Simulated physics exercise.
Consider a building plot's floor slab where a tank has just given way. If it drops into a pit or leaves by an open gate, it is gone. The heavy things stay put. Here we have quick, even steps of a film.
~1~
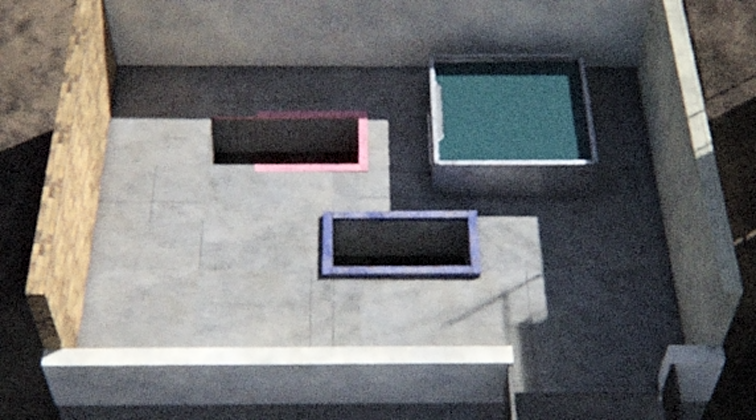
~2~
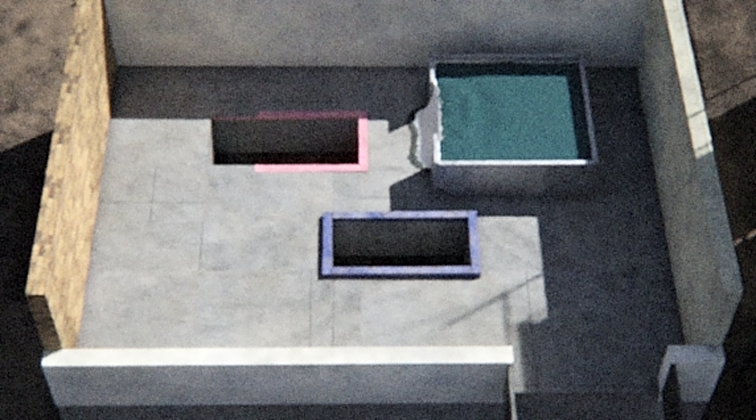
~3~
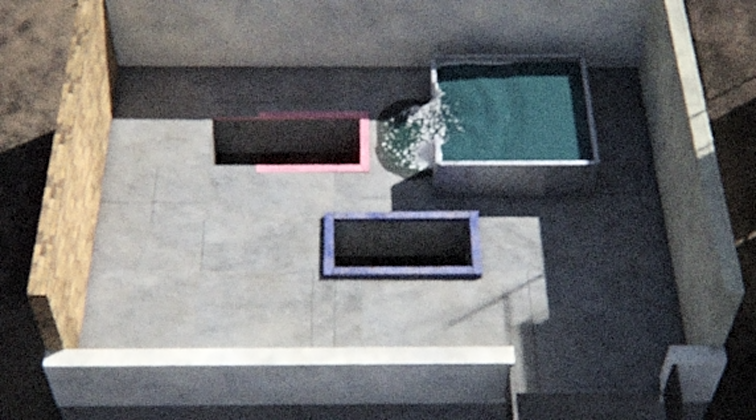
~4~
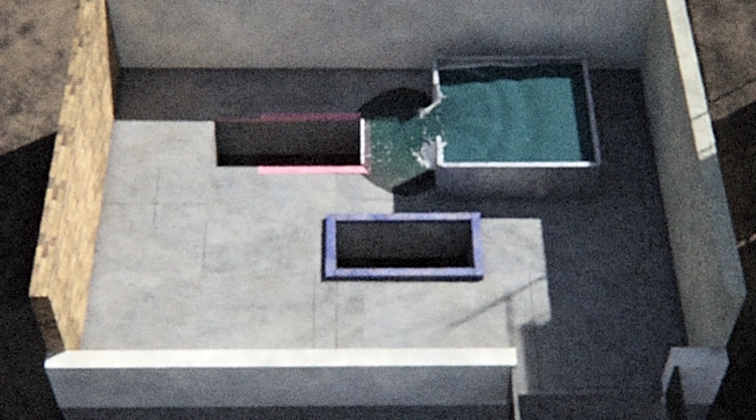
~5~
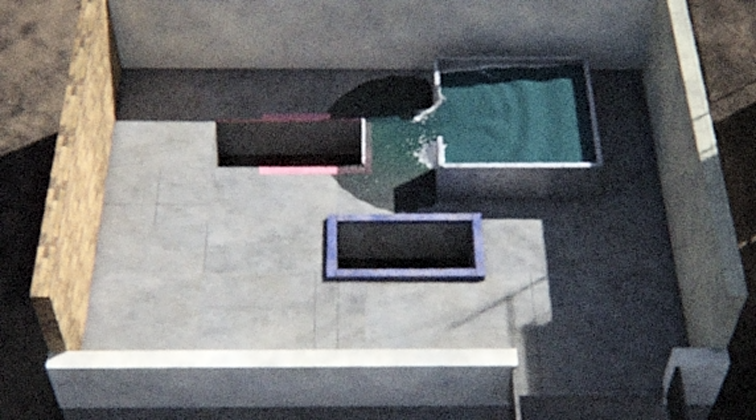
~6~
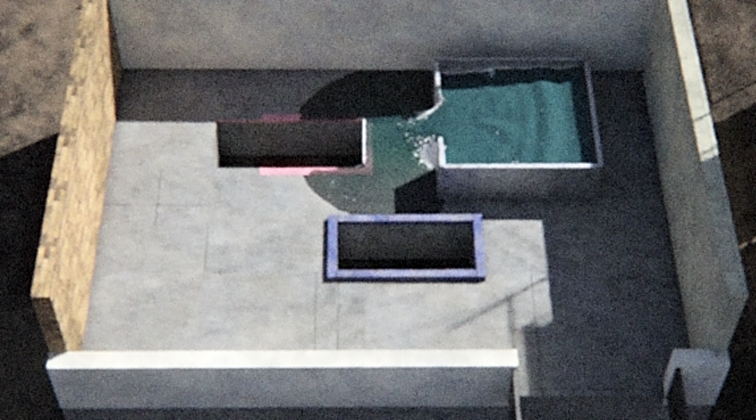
Water bursts from the left side of the tank and spreads leftward across the grey floor.
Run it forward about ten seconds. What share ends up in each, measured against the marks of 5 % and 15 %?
The gate will drain shy of five per cent; the pink pit will drain in excess of fifteen per cent; the blue pit will drain shy of five per cent.
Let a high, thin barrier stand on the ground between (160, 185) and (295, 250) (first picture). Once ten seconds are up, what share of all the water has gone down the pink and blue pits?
The pink pit gets 55 per cent, the blue pit 0 per cent.
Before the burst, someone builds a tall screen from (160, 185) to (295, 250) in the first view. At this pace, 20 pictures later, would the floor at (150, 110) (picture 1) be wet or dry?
Soaked.
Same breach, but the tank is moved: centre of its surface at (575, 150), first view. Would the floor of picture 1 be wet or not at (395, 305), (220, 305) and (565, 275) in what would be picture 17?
Spot 1 unwetted, spot 2 unwetted, and spot 3 unwetted.
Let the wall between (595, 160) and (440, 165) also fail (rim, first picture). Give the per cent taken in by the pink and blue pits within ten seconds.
In percent: Pink 4, blue 10.
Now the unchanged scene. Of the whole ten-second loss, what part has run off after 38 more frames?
Around 80 %.
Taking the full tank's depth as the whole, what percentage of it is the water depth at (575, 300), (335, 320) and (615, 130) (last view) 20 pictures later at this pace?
Estimated readings in sequence: 0, 0, 0 percent.
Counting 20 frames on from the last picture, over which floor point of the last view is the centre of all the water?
Point: (415, 146).
A moment on, water covers 20 % of the floor; the gate 0 %, the pink pit 9 %, the blue pit 0 %.
Next, water covers 30 % of the floor; the gate 0 %, the pink pit 17 %, the blue pit 0 %.
Then, water covers 40 % of the floor; the gate 0 %, the pink pit 25 %, the blue pit 0 %.
Later, water covers 50 % of the floor; the gate 0 %, the pink pit 35 %, the blue pit 0 %.
In the end, water covers 75 % of the floor; the gate 0 %, the pink pit 46 %, the blue pit 0 %.
